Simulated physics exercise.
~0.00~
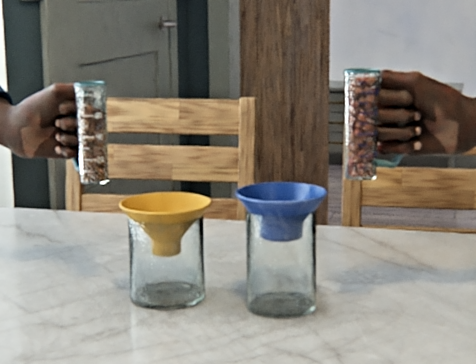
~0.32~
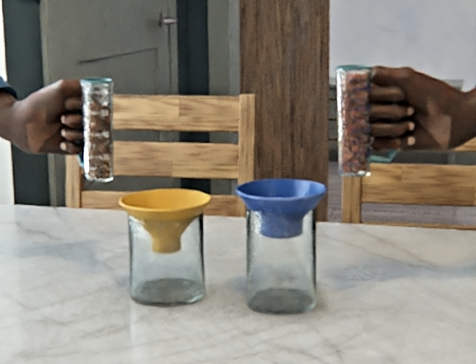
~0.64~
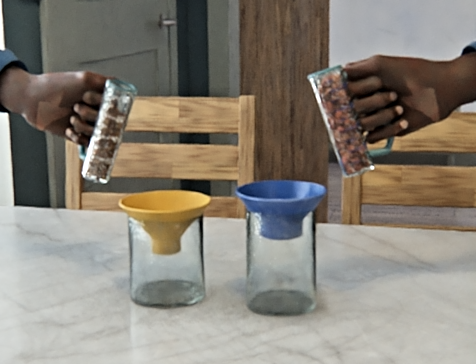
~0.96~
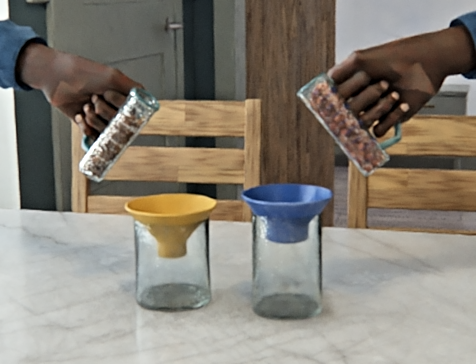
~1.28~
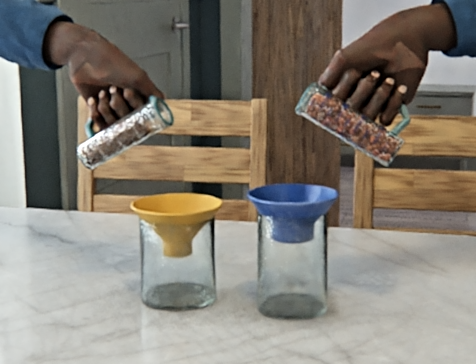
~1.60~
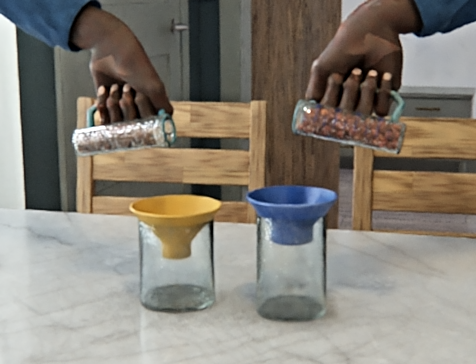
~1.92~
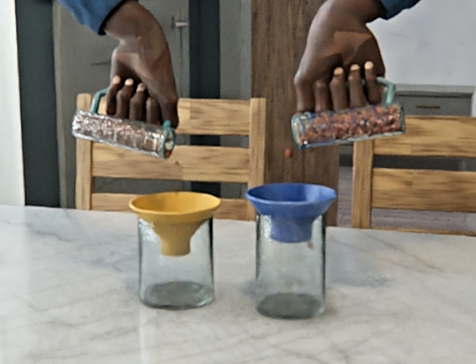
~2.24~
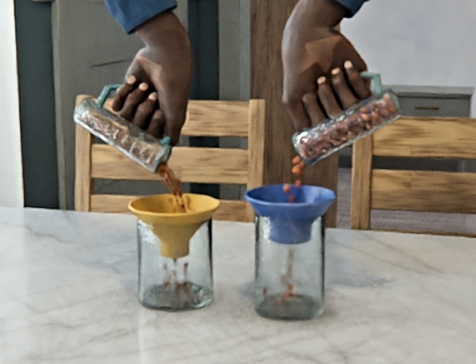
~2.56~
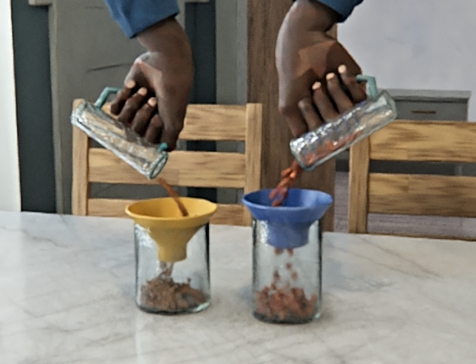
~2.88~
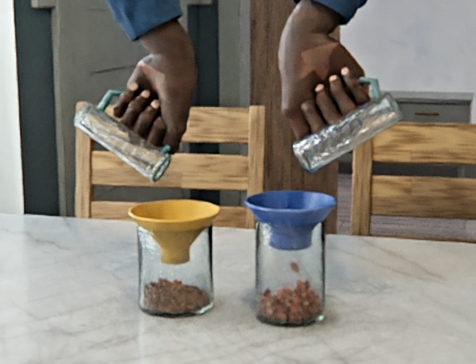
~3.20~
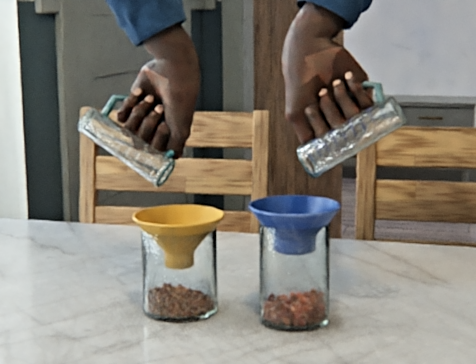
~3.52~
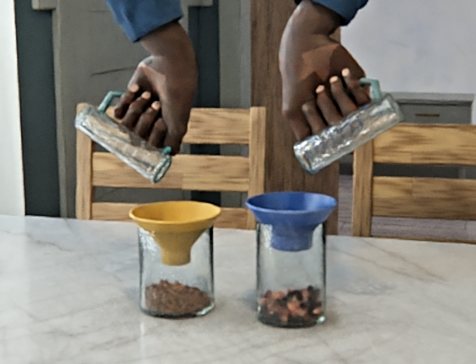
Two hands held glass cups of small reddish-brown pieces above a yellow funnel and a blue funnel set in clear jars, then tipped both cups until the pieces poured through, leaving the cups empty and a small heap in each jar.
